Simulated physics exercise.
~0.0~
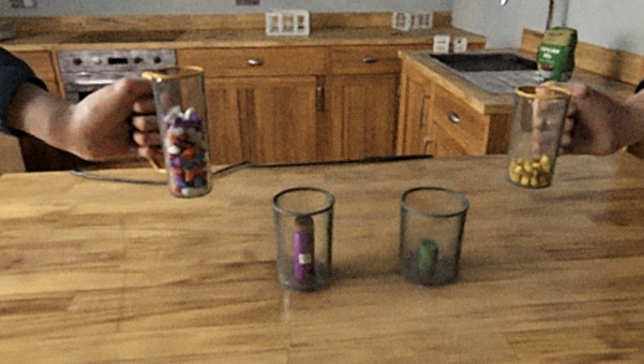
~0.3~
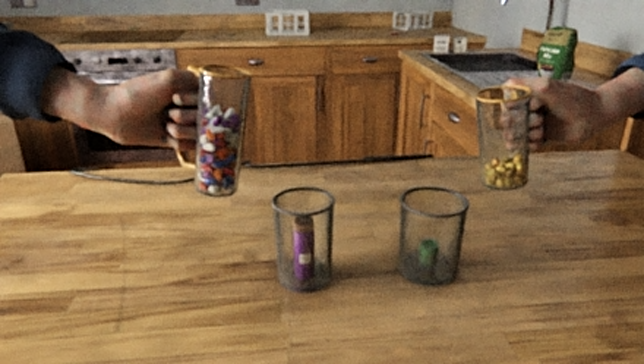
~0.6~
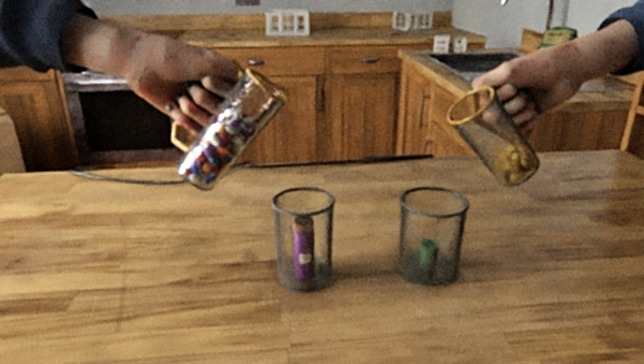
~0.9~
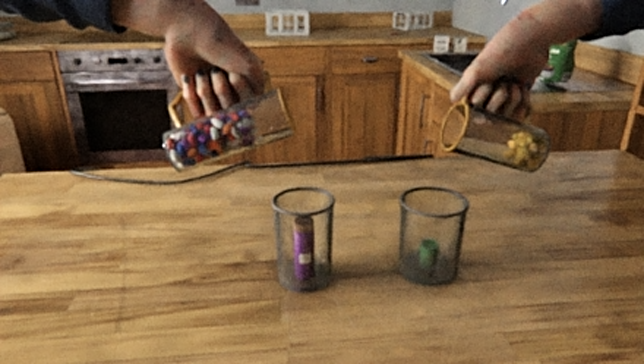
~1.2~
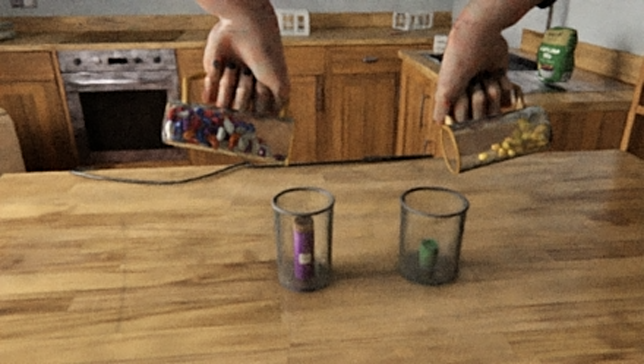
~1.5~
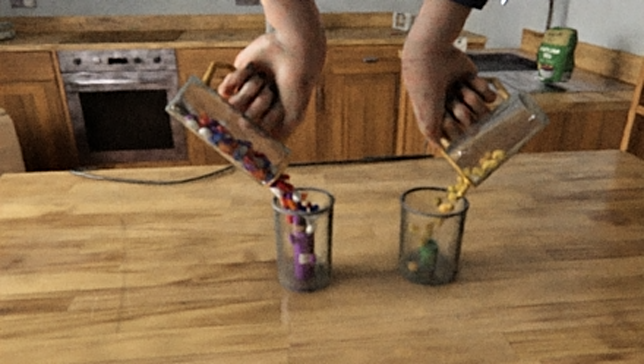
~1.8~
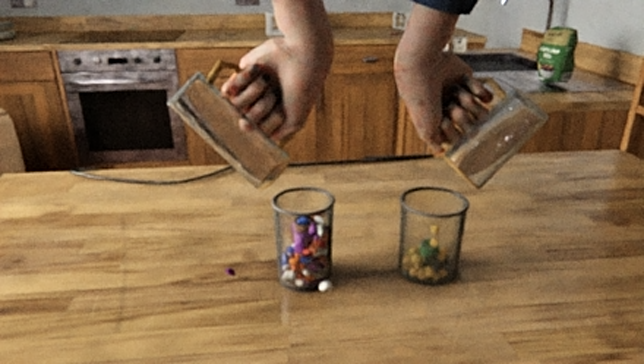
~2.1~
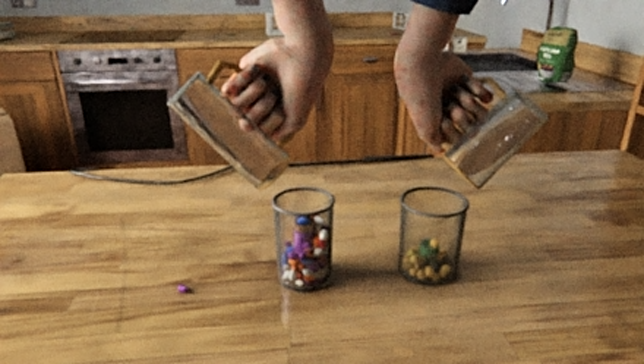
Two hands brought cups of small colorful pieces and yellow pieces inward, tipped them, and emptied them into two glasses holding a purple object and a green one, leaving both objects still showing and one stray purple piece on the wooden counter.
